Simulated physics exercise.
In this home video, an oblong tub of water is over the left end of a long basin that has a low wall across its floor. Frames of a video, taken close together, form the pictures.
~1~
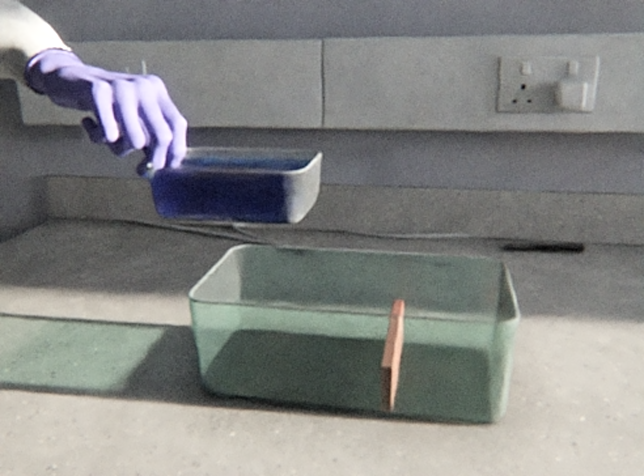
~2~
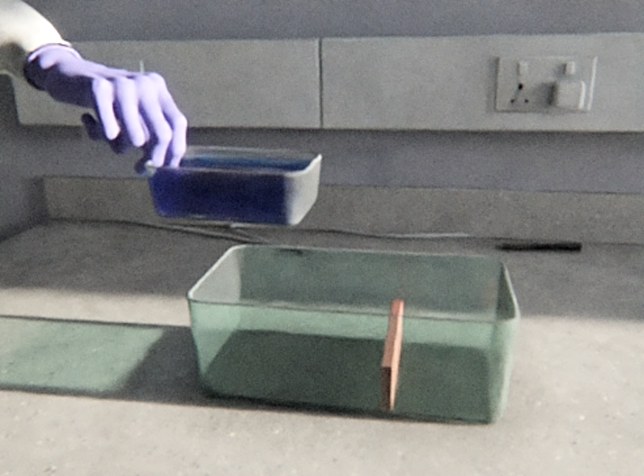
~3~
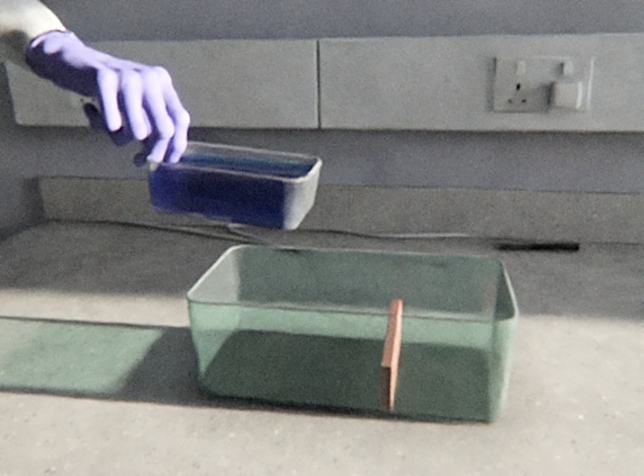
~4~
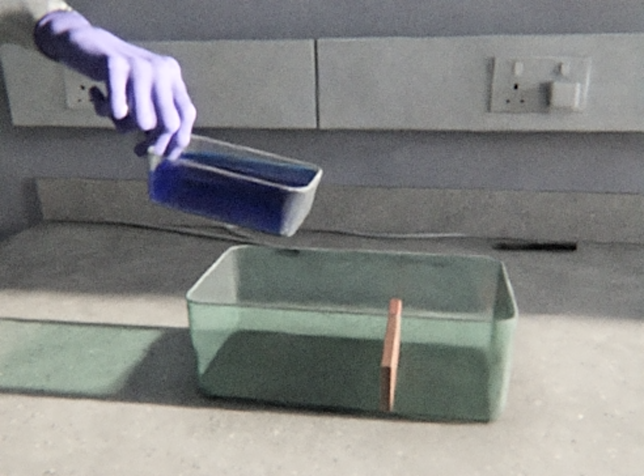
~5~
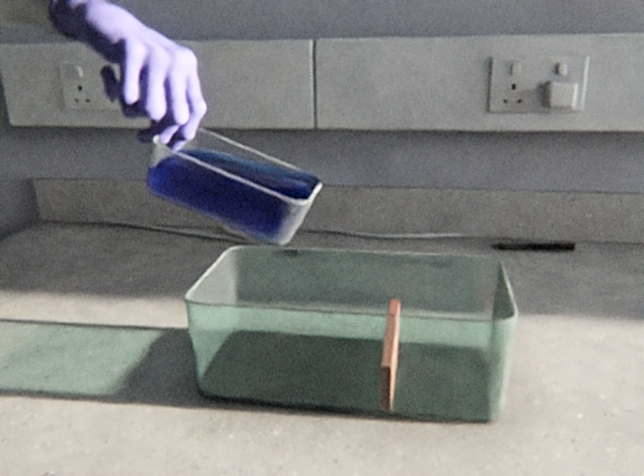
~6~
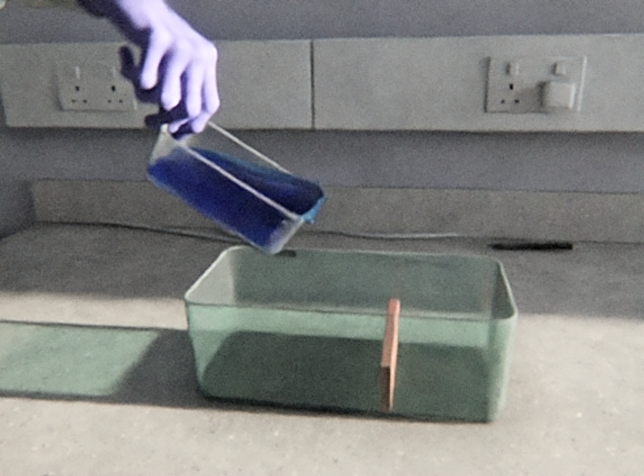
A purple-gloved hand held a small tub of dark blue liquid above the left part of a long, clear greenish basin with an upright divider, then gradually tilted the tub down to the right.
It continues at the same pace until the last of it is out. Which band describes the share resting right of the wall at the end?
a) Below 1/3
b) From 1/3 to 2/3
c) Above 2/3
(a) Below 1/3.
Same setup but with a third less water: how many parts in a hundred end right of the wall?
5 per cent.
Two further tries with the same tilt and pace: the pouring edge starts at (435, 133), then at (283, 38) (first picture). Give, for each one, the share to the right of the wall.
The first start gives some 80 %, the second some 5 %.
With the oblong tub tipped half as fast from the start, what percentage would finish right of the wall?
About 5 per cent.
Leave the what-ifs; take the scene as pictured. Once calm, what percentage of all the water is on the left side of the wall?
Share approx. 90 per cent.
A moment on, the oblong tub is tipped on its side and 9 per cent is still to pour, 72 is left of the wall and 0 right of it.
Next, the oblong tub is tipped on its side and 1 per cent is still to pour, 88 is left of the wall and 1 right of it.
Then the oblong tub is tipped on its side and 0 per cent is still to pour, 91 is left of the wall and 5 right of it.
Later the oblong tub is tipped on its side and 0 per cent is still to pour, 91 is left of the wall and 5 right of it.
In the end 91 per cent lies left of the wall, 5 right of it and 4 outside.
